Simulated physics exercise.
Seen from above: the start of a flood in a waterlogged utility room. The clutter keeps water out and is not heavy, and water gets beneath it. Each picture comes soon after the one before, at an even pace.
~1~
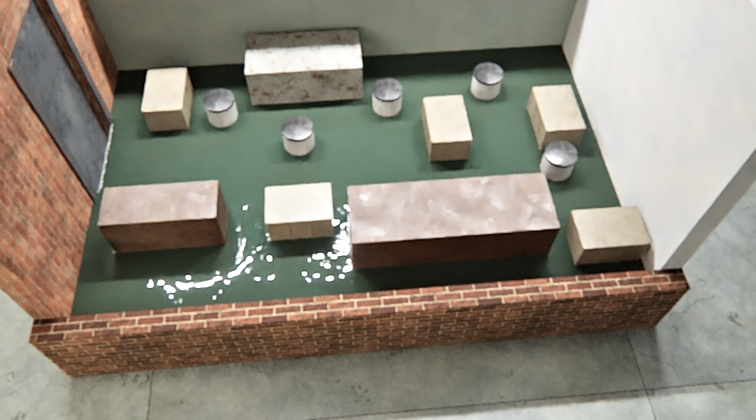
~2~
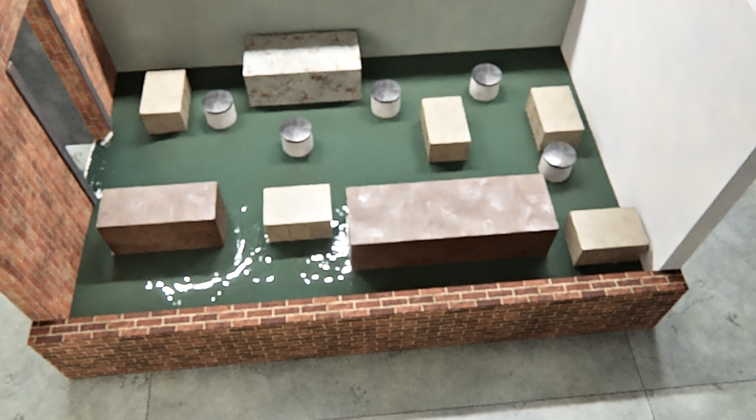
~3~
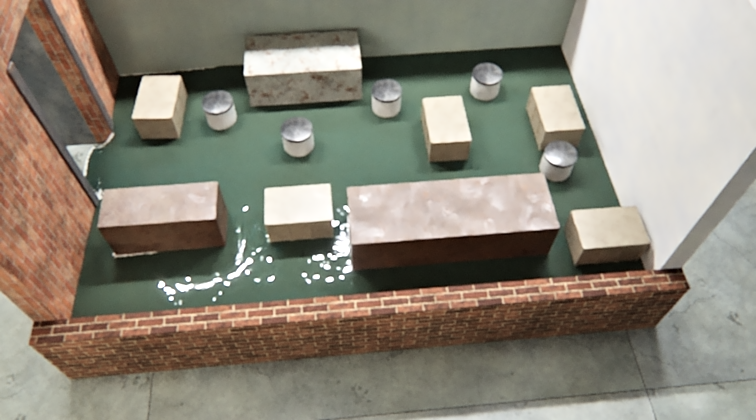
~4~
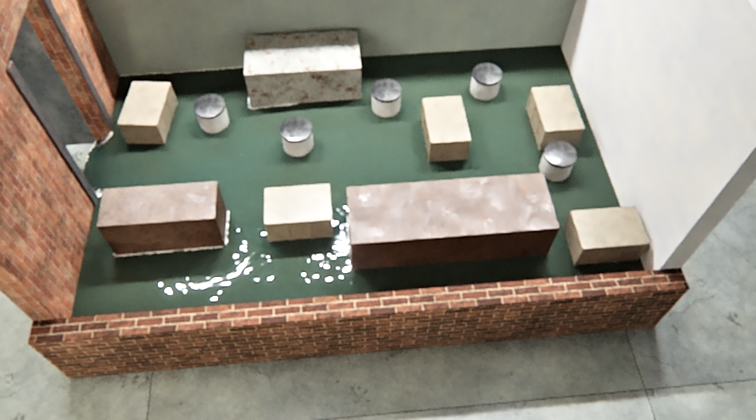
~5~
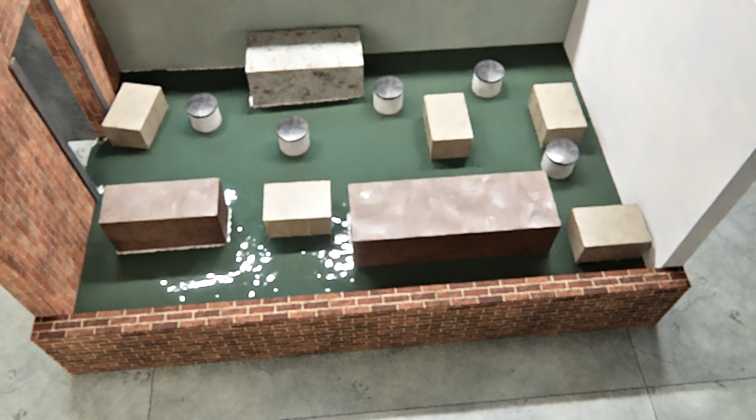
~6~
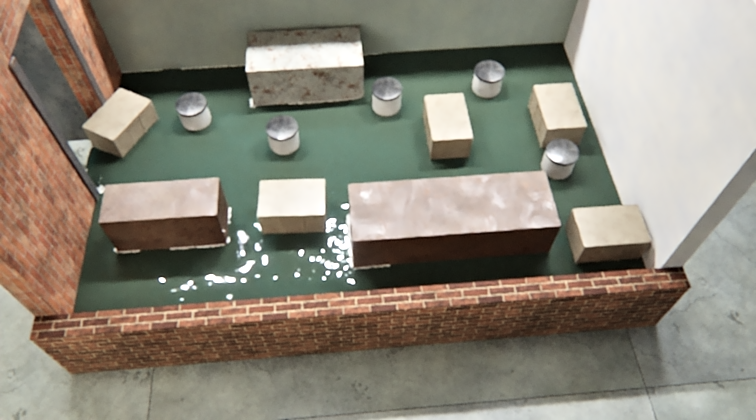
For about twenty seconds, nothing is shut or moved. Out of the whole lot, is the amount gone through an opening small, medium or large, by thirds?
Medium: One to two thirds.
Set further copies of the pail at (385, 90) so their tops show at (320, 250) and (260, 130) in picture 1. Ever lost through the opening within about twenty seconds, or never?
Result, in order - stuck, escaped.
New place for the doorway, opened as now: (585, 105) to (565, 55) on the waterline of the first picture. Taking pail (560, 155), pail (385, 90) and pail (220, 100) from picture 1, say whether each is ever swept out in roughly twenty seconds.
Per item as listed - swept away, swept away, not lost.
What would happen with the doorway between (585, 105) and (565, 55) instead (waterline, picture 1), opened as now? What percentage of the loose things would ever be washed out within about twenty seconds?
I'd say around 70 percent.
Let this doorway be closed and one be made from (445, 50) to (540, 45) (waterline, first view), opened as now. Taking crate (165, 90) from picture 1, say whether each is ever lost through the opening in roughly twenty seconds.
My call: No.
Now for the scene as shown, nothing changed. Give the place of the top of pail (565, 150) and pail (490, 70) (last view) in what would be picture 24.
Roughly (519, 150) for one and (446, 85) for the other.
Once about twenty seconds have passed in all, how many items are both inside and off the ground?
The answer would be 4.
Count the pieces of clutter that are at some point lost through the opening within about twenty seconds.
Tally: 6.
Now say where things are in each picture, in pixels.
The first picture shows a crate at (164, 89), afloat; a pail at (218, 100) floats; 0 of 10 have shifted.
The second picture shows a crate at (163, 91), afloat; a pail at (217, 101) floats; 0 of 10 have shifted.
The third picture shows a crate at (157, 97), afloat, close to its start; a pail at (217, 102) floats; 1 of 10 have shifted.
The fourth picture shows a crate at (144, 103) floats, close to its start; a pail at (209, 106) floats, close to its start; 2 of 10 have shifted.
The fifth picture shows a crate at (132, 106), afloat, a stride from its start; a pail at (201, 105) floats, close to its start; 3 of 10 have shifted.
The sixth picture shows a crate at (117, 113) floats, a stride from its start; a pail at (191, 104) floats, a stride from its start; 4 of 10 have shifted.
A moment on, 1 of 10 are out; 9 afloat.
Next, 3 of 10 are out; 7 afloat.
Later, 6 of 10 are out; 4 afloat.
In the end, 6 of 10 are out; 4 afloat.
